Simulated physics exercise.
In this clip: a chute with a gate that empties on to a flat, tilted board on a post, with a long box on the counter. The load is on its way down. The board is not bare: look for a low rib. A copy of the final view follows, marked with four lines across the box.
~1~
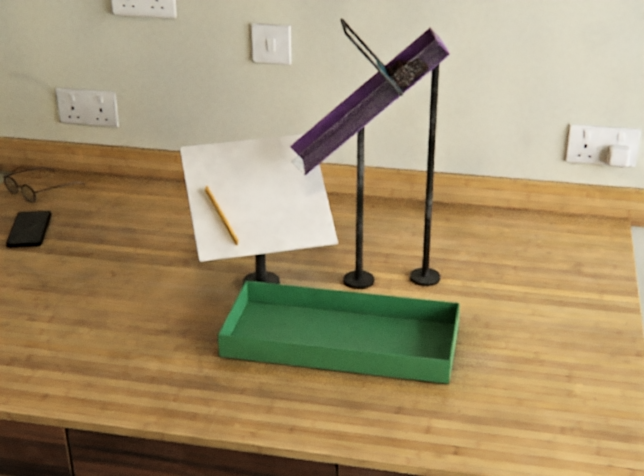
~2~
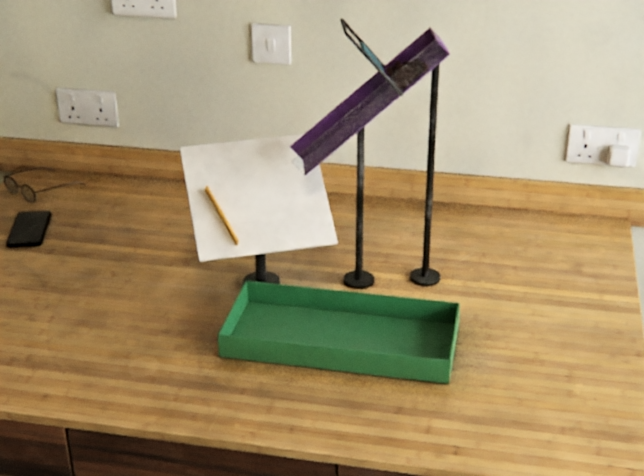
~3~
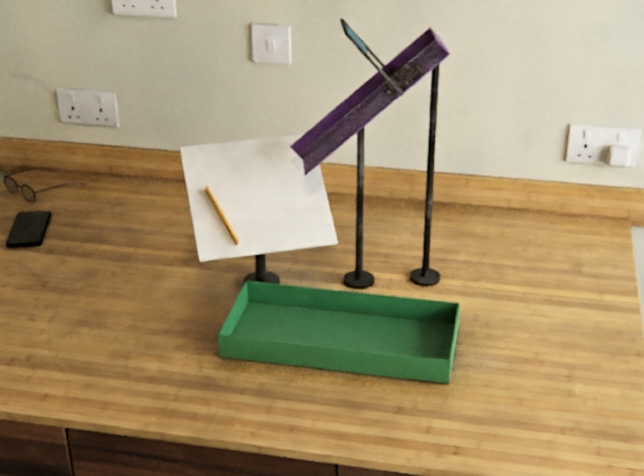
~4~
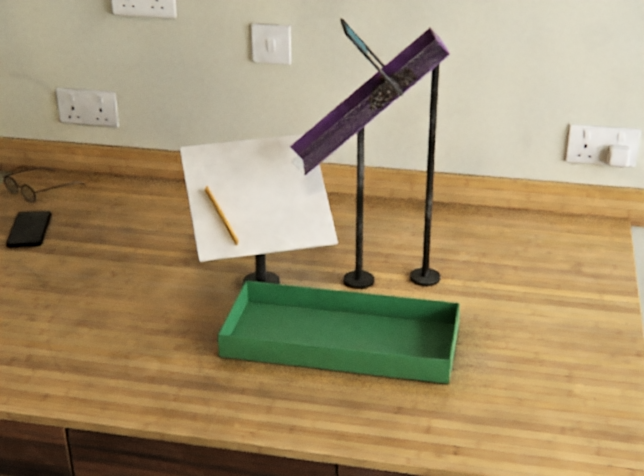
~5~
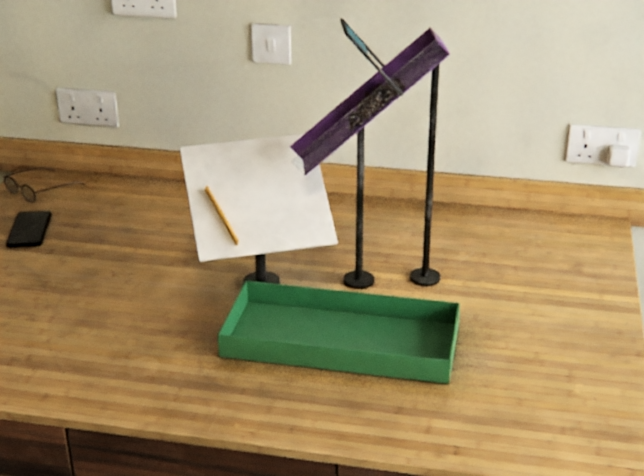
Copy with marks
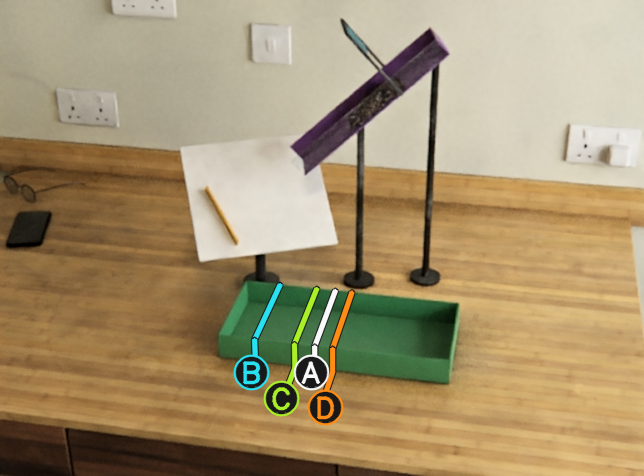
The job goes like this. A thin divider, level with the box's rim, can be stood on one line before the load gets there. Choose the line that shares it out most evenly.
B beats the others.
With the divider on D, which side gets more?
The left side.
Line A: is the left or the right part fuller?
The left side.
On the marked copy, line A crosses the front rim at (314, 345); line B crosses the front rim at (254, 339); line C crosses the front rim at (294, 343); line D crosses the front rim at (332, 348).
With A, of what is caught, all but a few on the left of the divider, only a few on the right.
With B, of what is caught, close to half on the left of the divider, close to half on the right.
With C, of what is caught, all but a few on the left of the divider, a small share on the right.
With D, of what is caught, all but a few on the left of the divider, only a few on the right.
